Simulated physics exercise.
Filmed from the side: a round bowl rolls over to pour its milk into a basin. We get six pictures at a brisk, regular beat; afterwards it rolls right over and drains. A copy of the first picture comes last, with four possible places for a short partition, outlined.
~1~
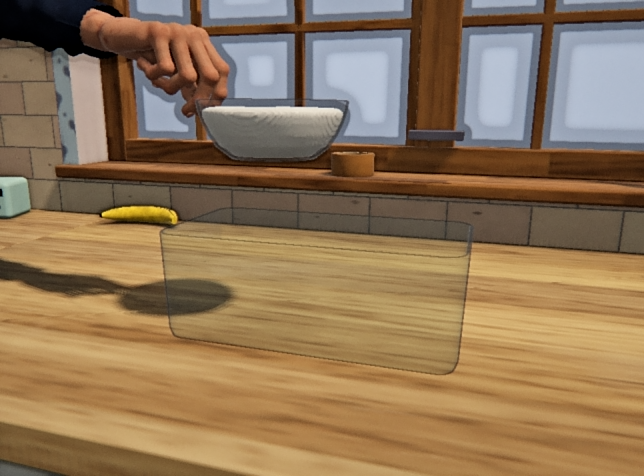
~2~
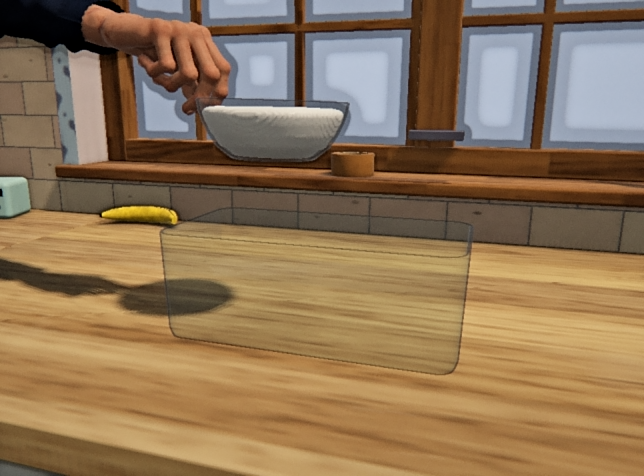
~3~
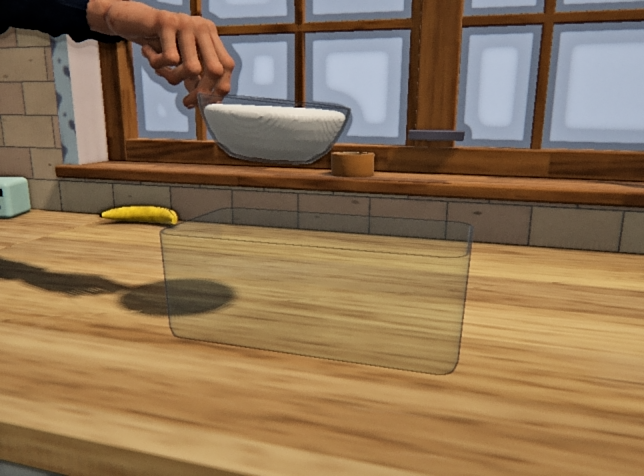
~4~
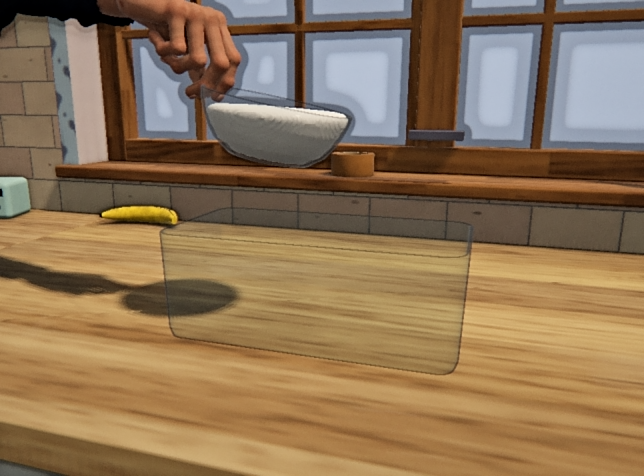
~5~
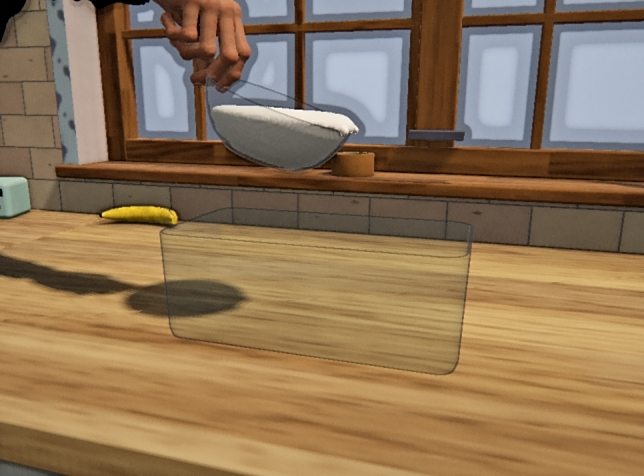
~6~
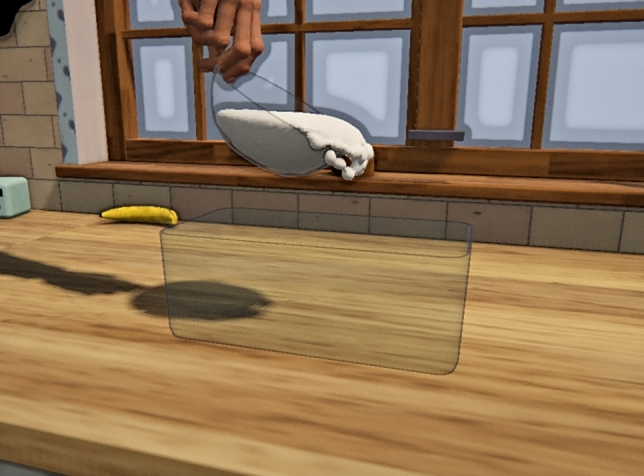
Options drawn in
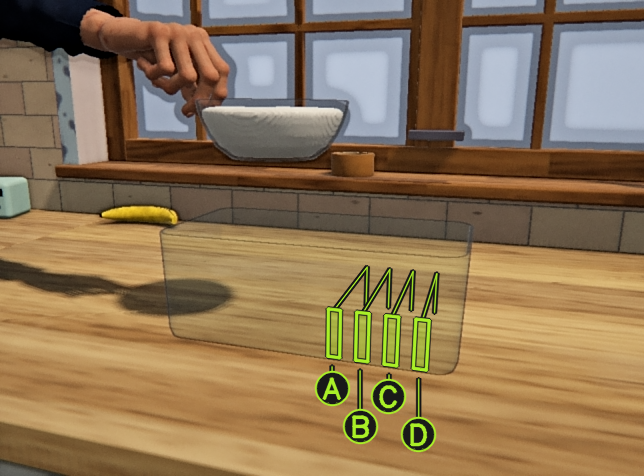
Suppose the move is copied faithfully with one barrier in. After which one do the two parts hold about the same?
B works best here.
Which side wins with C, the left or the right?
The left one.
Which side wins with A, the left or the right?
The right one.
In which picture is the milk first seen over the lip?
Picture 5.
On the marked copy, A at (332, 366); B at (360, 370); C at (388, 374); D at (418, 378).
For position A, about 21 % ends left of the wall and 78 % right of it.
For position B, about 43 % ends left of the wall and 56 % right of it.
For position C, about 75 % ends left of the wall and 22 % right of it; 3 % is lost outside.
For position D, about 94 % ends left of the wall and 3 % right of it; 3 % is lost outside.
